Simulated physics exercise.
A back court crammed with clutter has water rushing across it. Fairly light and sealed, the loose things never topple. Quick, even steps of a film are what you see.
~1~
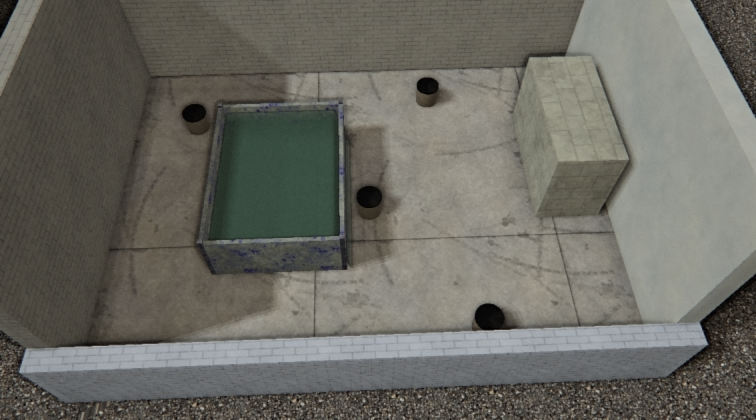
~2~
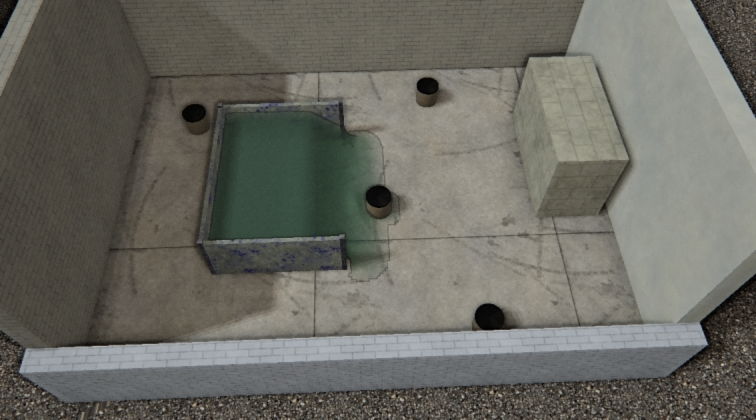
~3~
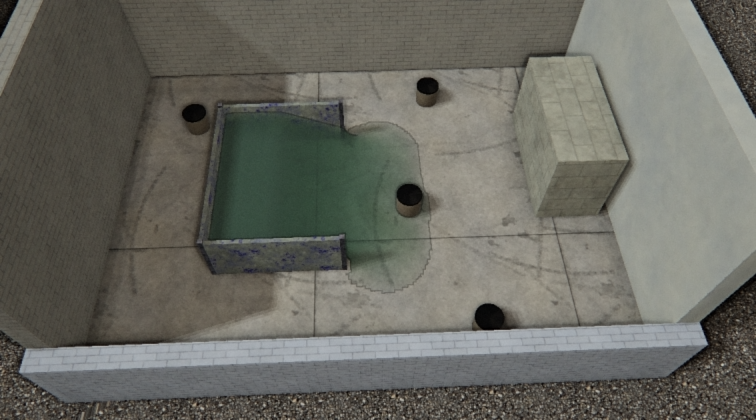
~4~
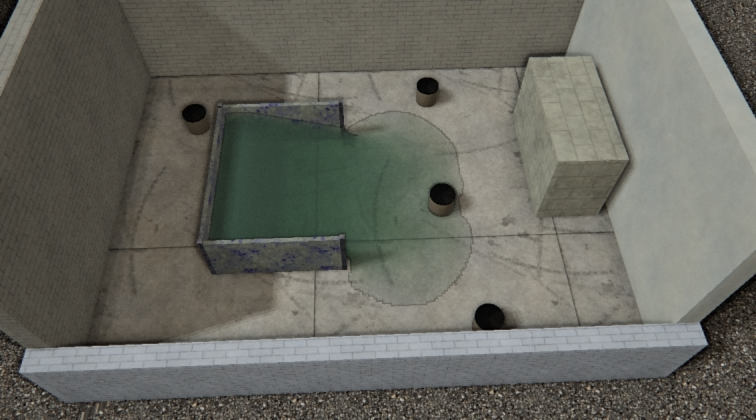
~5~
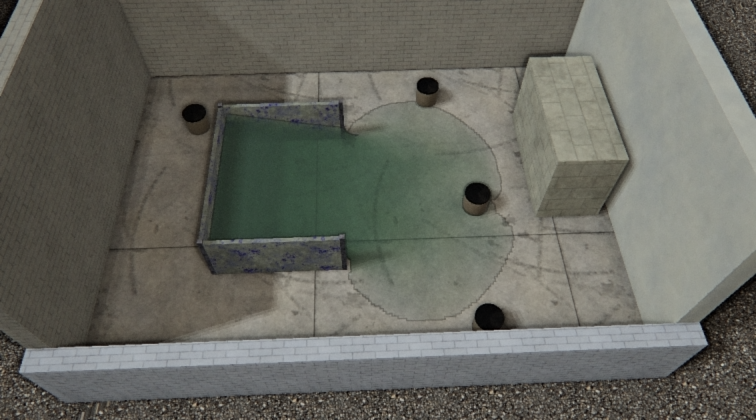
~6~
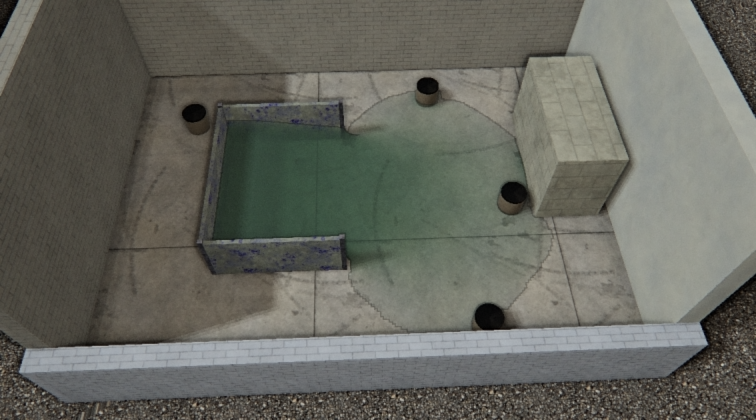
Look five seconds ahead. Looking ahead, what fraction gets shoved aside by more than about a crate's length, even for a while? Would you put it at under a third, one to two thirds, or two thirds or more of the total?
I would put it at two thirds or more of the total.
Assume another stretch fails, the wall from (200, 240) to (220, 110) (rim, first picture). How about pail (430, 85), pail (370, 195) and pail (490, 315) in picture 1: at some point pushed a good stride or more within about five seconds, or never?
First beyond that mark, then under that mark, then beyond that mark.
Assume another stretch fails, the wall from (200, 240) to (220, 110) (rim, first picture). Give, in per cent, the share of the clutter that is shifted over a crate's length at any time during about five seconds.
I'd say around 60 per cent.
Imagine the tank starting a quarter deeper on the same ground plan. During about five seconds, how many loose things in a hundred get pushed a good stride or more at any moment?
Share displaced: Approx. 100 percent.
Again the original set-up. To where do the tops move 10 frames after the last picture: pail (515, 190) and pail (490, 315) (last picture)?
Look for them close to (640, 274) and (620, 307).
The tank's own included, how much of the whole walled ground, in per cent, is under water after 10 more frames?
I'd estimate around 55 percent.
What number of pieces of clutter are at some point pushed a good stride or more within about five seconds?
That adds up to 4.
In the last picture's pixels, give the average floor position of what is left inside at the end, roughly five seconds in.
Around (456, 183).
A moment on, 1 of 5 are well off their spots; 1 afloat.
Next, 3 of 5 are well off their spots; 3 afloat.
Later, 3 of 5 are well off their spots; 4 afloat.
In the end, 4 of 5 are well off their spots, and 4 have been at some point; 4 afloat.
